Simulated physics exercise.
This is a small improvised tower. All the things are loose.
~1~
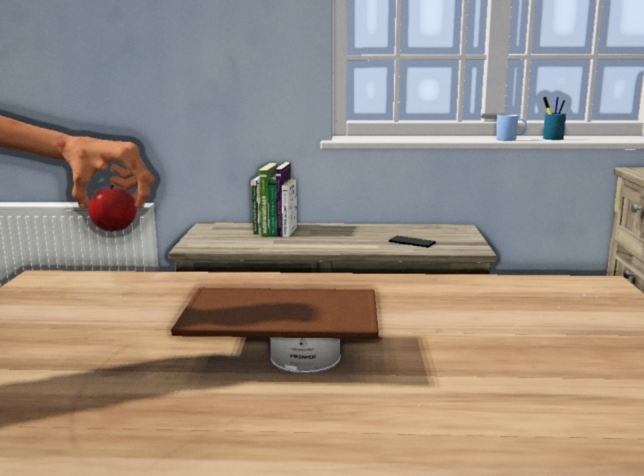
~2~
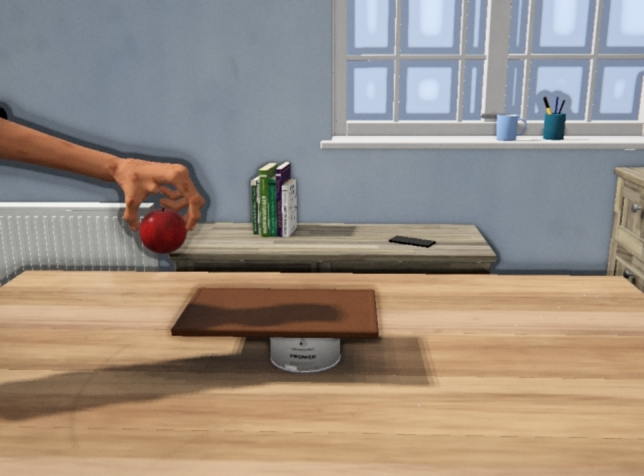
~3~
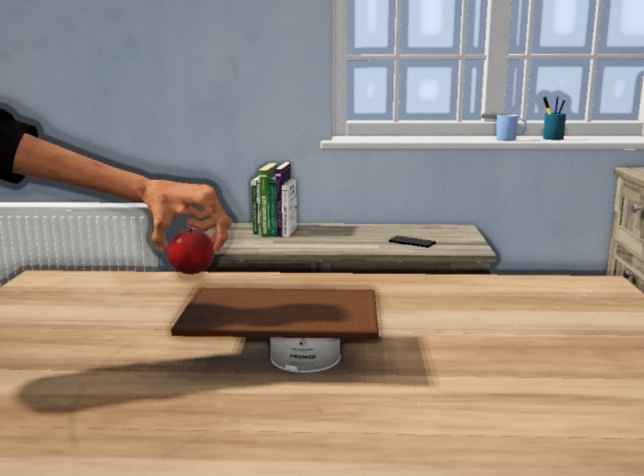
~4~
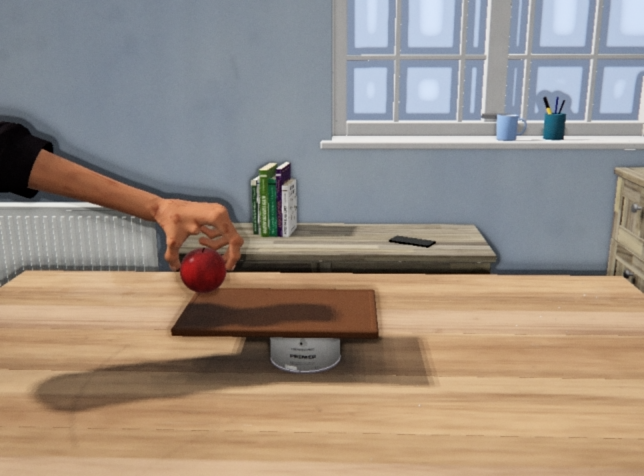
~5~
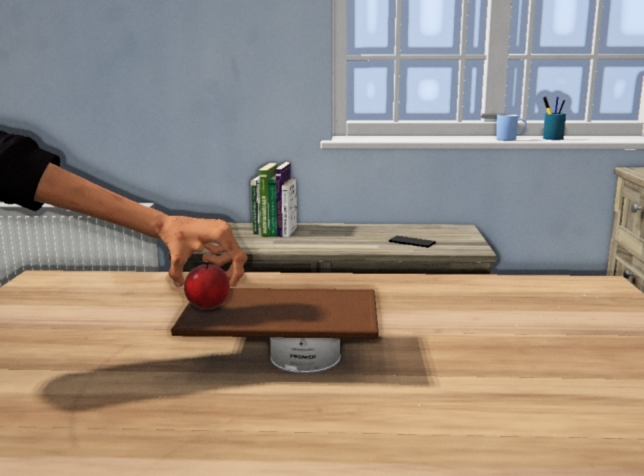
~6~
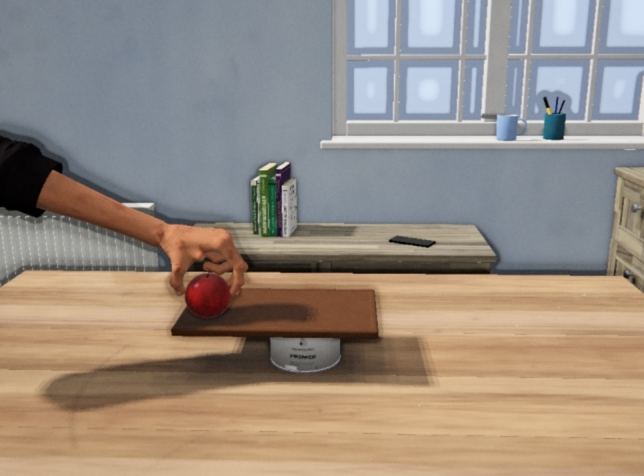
A hand carries a red apple rightward and lowers it onto a brown lid's left side.
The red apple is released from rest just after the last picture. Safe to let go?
In the end the stack gives way.
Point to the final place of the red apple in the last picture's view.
At about (155, 349).
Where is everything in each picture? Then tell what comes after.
On its way; red apple (113, 209); brown lid (280, 311), in the first picture.
On its way; red apple (163, 231); brown lid (280, 311), in the second picture.
On its way; red apple (191, 251); brown lid (280, 311), in the third picture.
On its way; red apple (204, 270); brown lid (280, 311), in the fourth picture.
On its way; red apple (208, 287); brown lid (280, 311), in the fifth picture.
Set down, still held; red apple (208, 296); brown lid (280, 311), in the sixth picture.
Then, 0.40 s later than the last frame, red apple now fallen; brown lid tilted by 32°.
Then, 0.60 s later than the last frame, brown lid tilted by 27°.
When it is over, fallen, red apple; the other 2 as before. End places, in pixels of the last picture, red apple near (155, 349). The stack loses its balance.
